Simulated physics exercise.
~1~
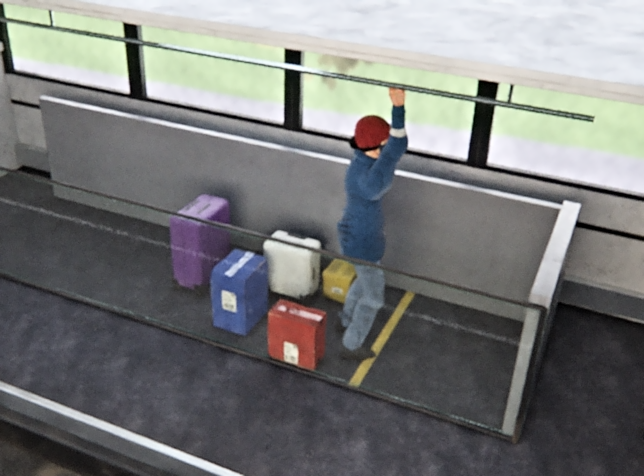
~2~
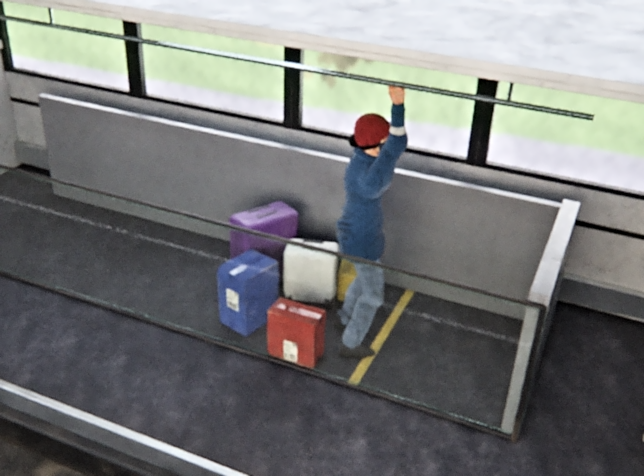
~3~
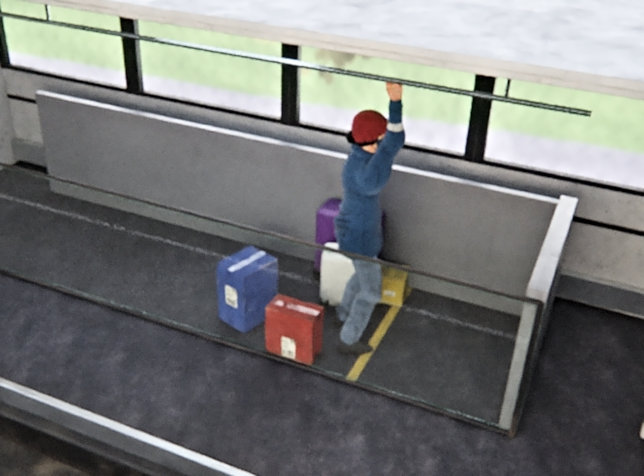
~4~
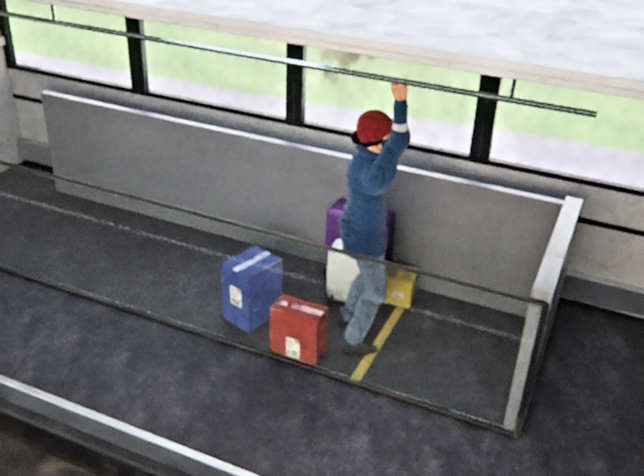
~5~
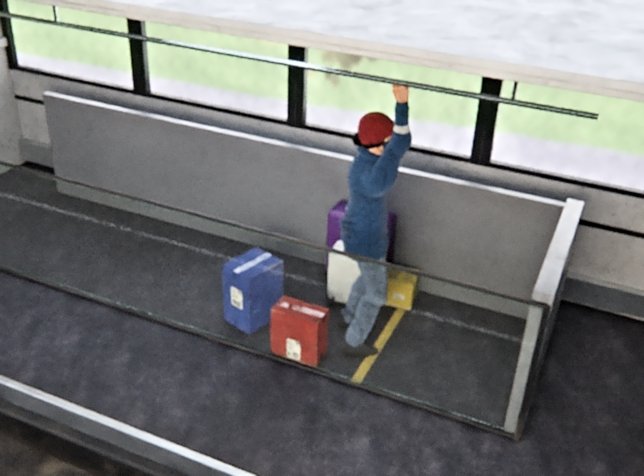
In the luggage bay of a bus, a purple case, a white case and a yellow tub slid right past a person holding the overhead rail, while the blue and red luggage barely shifted, and everything came to rest short of the yellow line.
